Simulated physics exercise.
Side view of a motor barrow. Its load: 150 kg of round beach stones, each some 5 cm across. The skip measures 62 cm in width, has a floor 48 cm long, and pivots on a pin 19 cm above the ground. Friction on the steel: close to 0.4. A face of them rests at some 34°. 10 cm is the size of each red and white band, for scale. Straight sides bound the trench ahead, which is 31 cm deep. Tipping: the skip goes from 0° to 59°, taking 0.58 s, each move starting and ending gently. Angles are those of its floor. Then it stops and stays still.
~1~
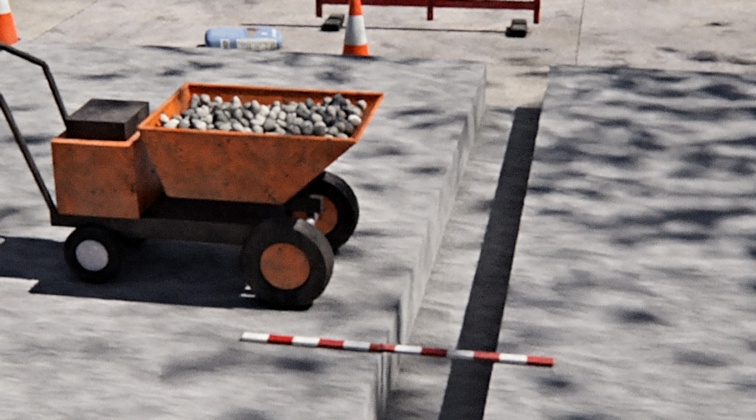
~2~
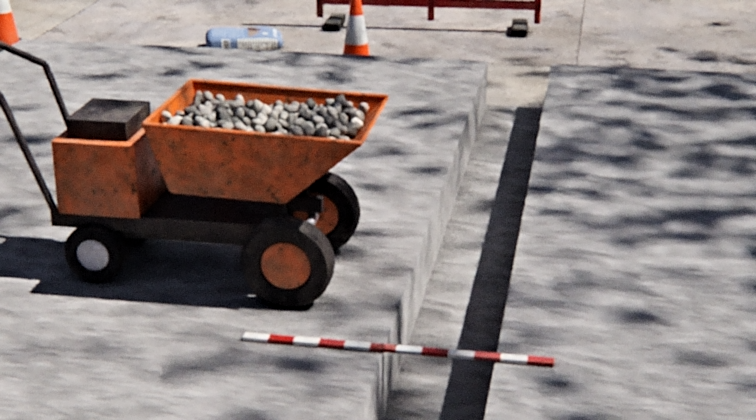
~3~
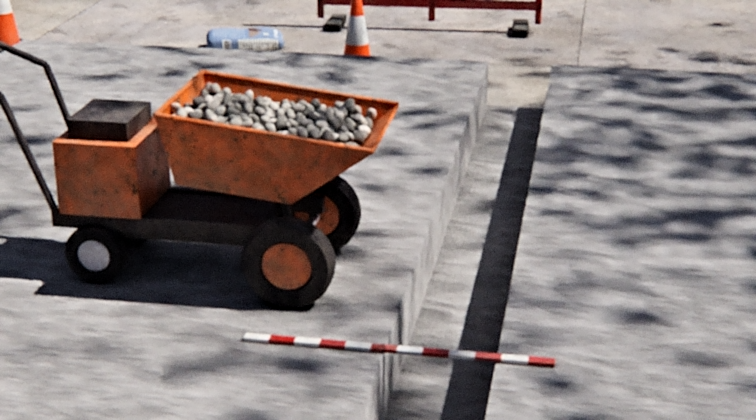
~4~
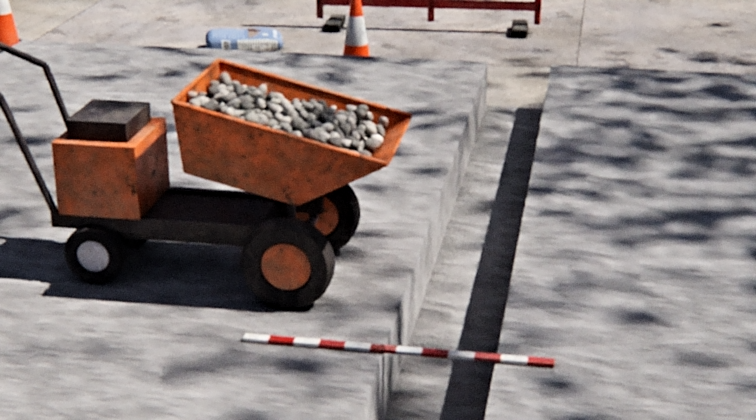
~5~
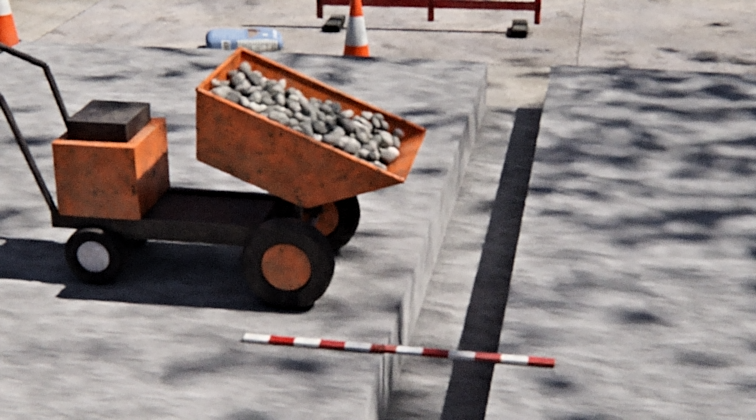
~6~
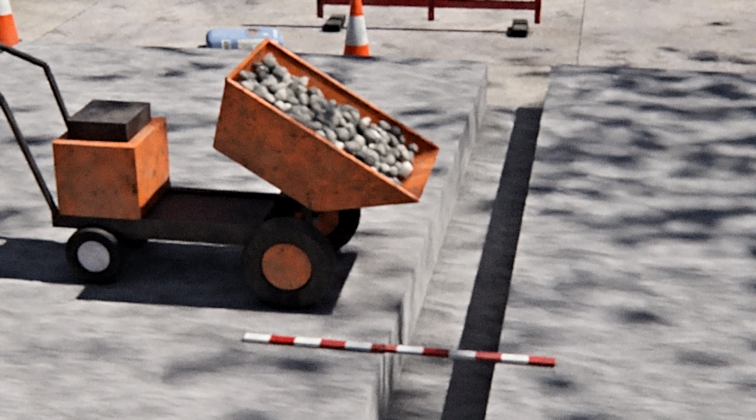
At first, an orange motor barrow stands on grey paving left of a trench, its skip level and heaped with rounded grey stones. The skip then tilts toward the trench, its rear rising steadily while its front lip dips, until it slopes steeply down to the right with the stones still inside.
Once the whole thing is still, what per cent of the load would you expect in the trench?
I would expect about 55 per cent.
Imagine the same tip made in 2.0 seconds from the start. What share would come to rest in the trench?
Near 80 per cent.
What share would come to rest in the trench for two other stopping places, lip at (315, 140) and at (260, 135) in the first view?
Close to 90 percent in the first case, 85 percent in the second.
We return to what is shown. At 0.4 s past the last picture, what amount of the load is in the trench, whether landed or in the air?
20 per cent or so by then.
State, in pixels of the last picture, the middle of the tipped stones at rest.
Roughly (501, 328), I'd say.
Then, 0.1 s after the last picture the floor is at 49°, 100 % in the skip; the foremost stones are at (432, 215).
Then, 0.4 s after the last picture the floor is at 59°, 80 % in the skip, 18 % in the trench, 2 % past the trench; the foremost stones are at (522, 296).
Then, 0.7 s after the last picture the floor is at 59°, 28 % in the skip, 30 % in the trench, 42 % past the trench; the foremost stones are at (689, 292).
Then, 2.7 s after the last picture the floor is at 59°, 0 % in the skip, 55 % in the trench, 45 % past the trench; the foremost stones are past the picture's edge.
